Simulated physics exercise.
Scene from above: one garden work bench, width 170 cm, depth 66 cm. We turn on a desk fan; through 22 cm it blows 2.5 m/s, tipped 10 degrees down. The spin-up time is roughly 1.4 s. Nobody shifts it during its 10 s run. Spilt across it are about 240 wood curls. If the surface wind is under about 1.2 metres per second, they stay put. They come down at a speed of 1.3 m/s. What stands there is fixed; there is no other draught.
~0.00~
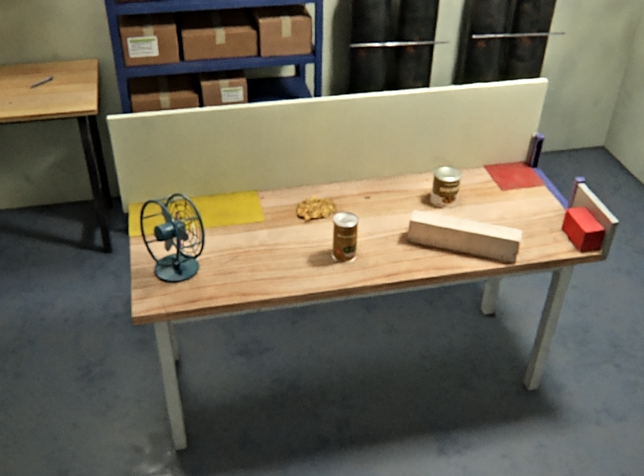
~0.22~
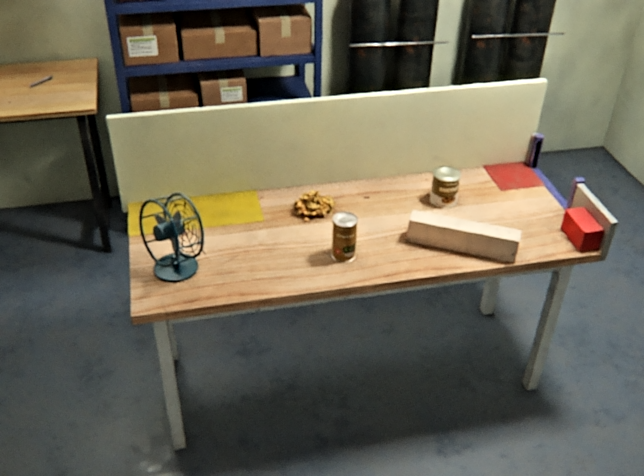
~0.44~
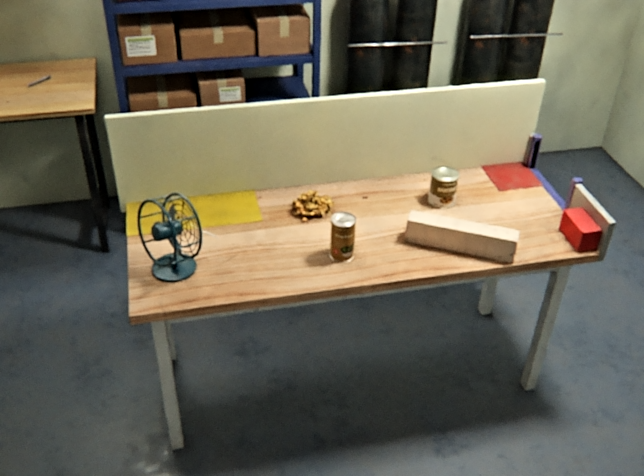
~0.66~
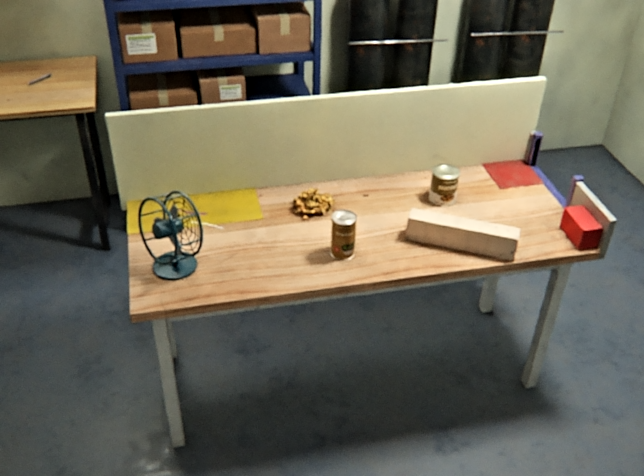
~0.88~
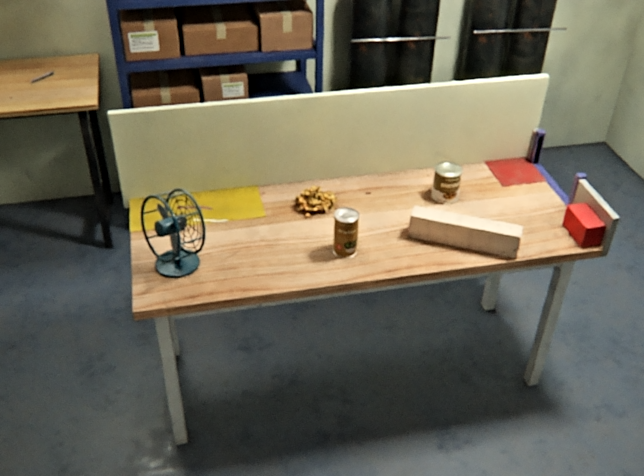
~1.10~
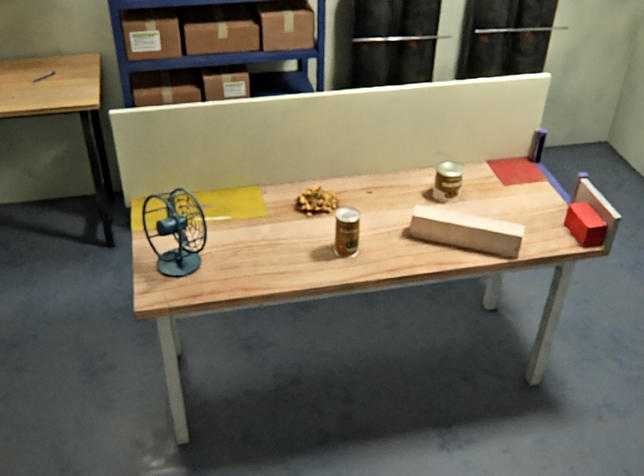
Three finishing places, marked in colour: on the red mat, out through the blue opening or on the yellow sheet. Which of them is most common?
It is the blue one.
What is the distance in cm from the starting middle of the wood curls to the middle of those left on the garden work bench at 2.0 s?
The middle is some 65 cm from where it began.
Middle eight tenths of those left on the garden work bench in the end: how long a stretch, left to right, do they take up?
Around 50 cm.
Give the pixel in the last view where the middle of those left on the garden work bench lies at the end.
I'd put it around (502, 206).
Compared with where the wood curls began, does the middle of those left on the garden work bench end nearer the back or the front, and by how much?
Looks like a forward shift by some 10 cm.
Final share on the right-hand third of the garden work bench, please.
I'd estimate around 40 per cent.
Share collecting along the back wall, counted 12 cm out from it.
Share: Around 0 percent.
After 2.0 s, 95 % are on the move or not yet settled, 0 % are out through the blue opening, 4 % on the red mat and 0 % on the yellow sheet; the middle of those still in play is near (465, 182).
After 3.2 s, 24 % are on the move or not yet settled, 54 % are out through the blue opening, 0 % on the red mat and 0 % on the yellow sheet; the middle of those still in play is near (500, 206).
After 5.5 s, 20 % are on the move or not yet settled, 57 % are out through the blue opening, 0 % on the red mat and 0 % on the yellow sheet; the middle of those still in play is near (500, 206).
After 10.0 s, at the end, 58 % are out through the blue opening, 0 % on the red mat and 0 % on the yellow sheet; the middle of those still in play is near (502, 206).
